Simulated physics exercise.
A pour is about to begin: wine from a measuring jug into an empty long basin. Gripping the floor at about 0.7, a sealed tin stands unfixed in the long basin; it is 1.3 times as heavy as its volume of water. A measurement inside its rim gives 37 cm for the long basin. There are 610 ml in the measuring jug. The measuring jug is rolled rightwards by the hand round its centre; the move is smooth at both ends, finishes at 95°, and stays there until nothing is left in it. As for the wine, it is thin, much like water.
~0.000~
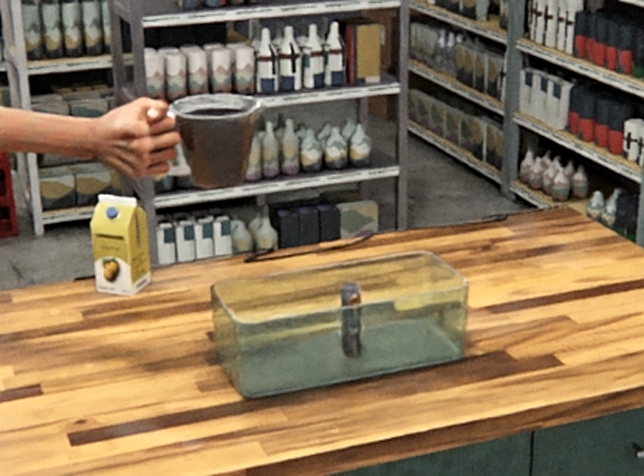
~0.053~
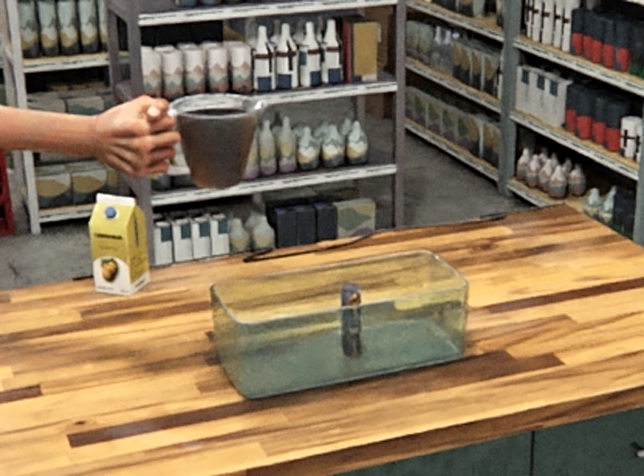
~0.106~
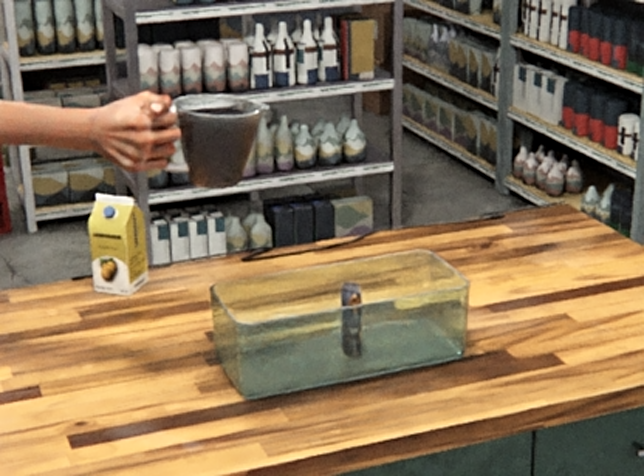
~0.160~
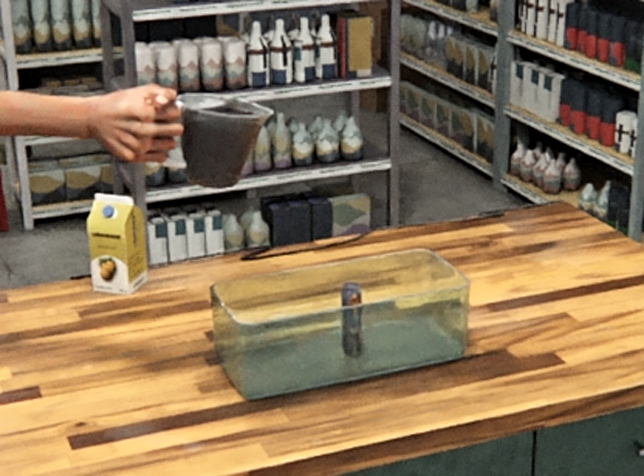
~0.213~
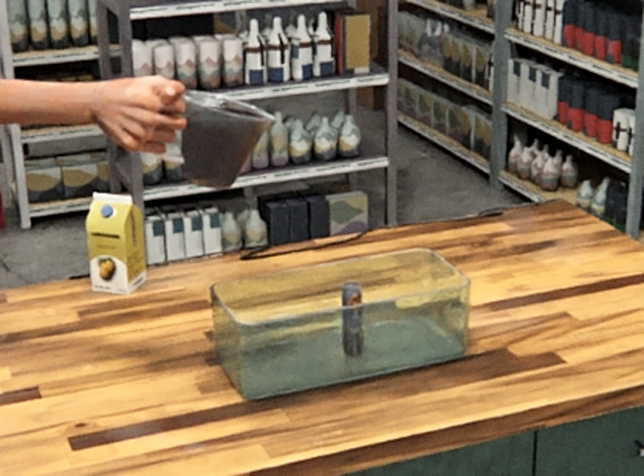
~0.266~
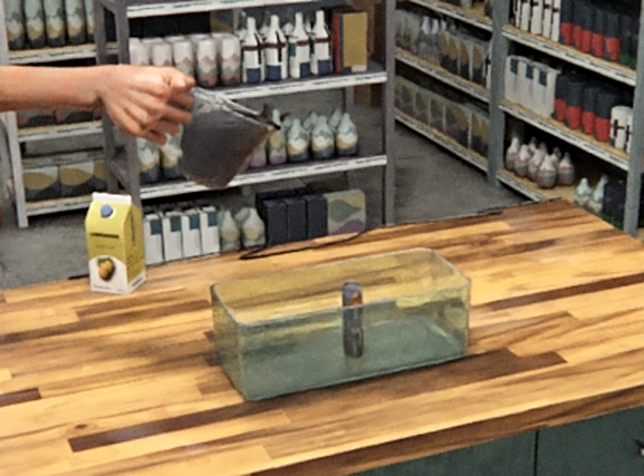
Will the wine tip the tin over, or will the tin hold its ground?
It tumbles.
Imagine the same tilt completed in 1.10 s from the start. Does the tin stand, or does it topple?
The tin tips over.
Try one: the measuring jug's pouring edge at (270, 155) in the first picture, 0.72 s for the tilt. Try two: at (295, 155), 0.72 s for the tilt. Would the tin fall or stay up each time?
Trial 1 - tin stays standing; trial 2 - tin tips.
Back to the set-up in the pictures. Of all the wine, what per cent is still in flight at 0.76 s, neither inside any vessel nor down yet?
I'd say some 28 per cent is in the air.
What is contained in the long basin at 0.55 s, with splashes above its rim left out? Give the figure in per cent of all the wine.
About 9%.
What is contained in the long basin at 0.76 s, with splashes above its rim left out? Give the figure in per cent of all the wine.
Near 62 in a hundred.
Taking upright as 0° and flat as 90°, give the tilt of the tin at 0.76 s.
I'd put it at close to 5 degrees off upright.
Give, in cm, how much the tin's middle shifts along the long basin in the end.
Looks like roughly 9.0 cm in total.
By 0.55 s the tilt is 83° and 49 per cent is still to pour; the tin stands where it began.
By 0.76 s the tilt is 95° and 10 per cent is still to pour; the tin leans 7°.
By 0.98 s the tilt is 95° and 1 per cent is still to pour; the tin leans 56°.
By 1.22 s the tilt is 95° and 0 per cent is still to pour; the tin lies on its side.
At rest the tin lies on its side.
